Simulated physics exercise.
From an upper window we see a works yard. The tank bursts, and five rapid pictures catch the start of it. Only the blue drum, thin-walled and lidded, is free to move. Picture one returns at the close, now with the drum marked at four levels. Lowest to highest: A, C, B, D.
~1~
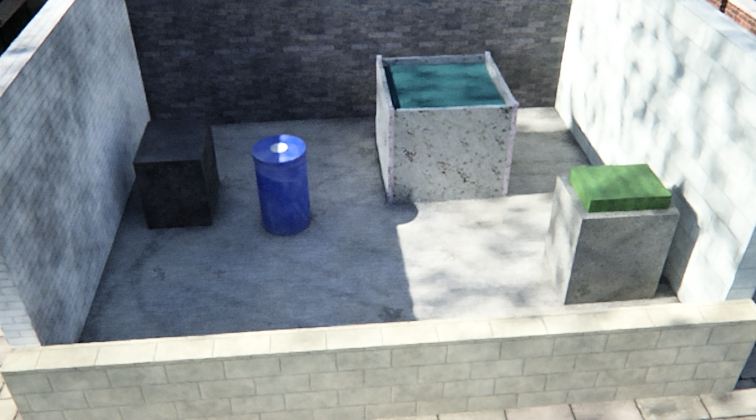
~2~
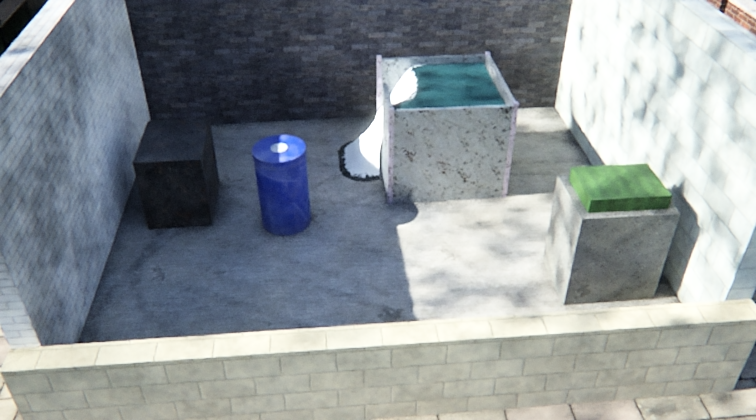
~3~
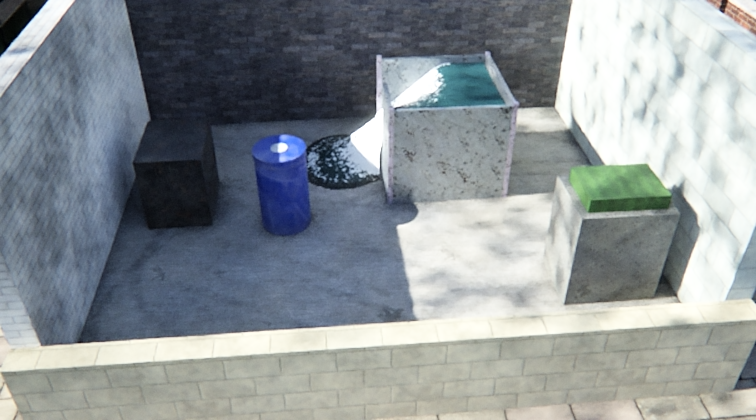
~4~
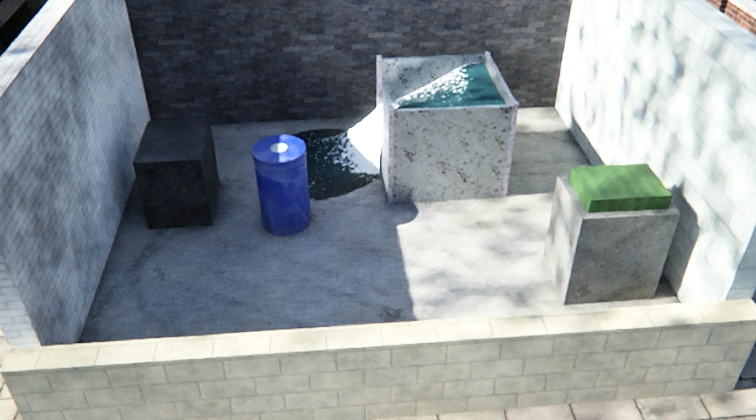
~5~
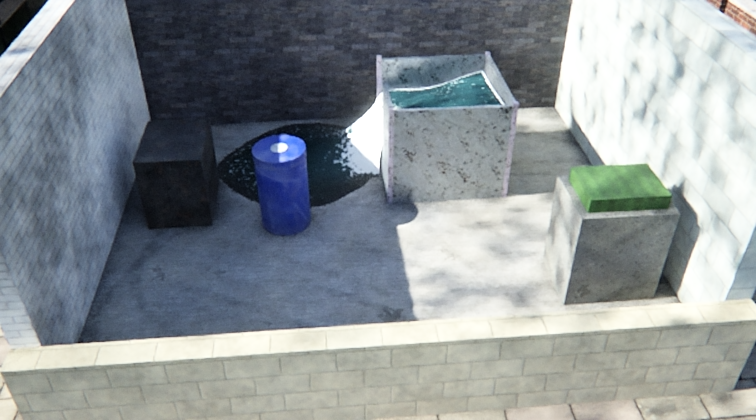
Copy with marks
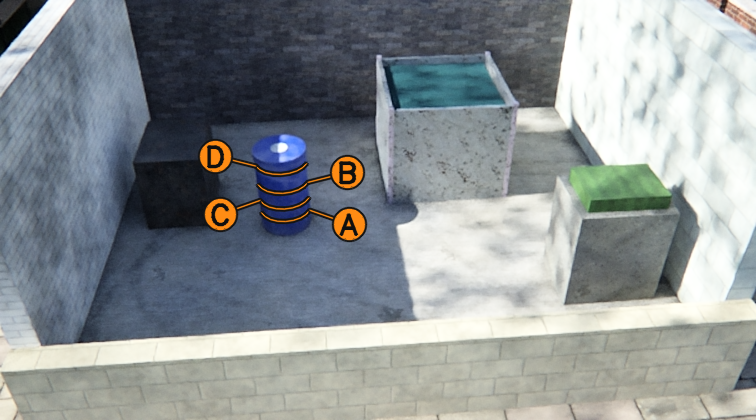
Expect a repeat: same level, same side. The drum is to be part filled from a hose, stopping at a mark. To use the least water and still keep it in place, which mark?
A.
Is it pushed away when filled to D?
No, that is safe.
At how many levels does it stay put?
All of the four.
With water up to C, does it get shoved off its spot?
No, not at all.
On the marked copy, A at (285, 221); B at (282, 193); C at (284, 209); D at (280, 174); from the bottom up A, C, B, D.
Choosing A, it does not move.
Choosing B, it does not move.
Choosing C, it does not move.
Choosing D, it does not move.
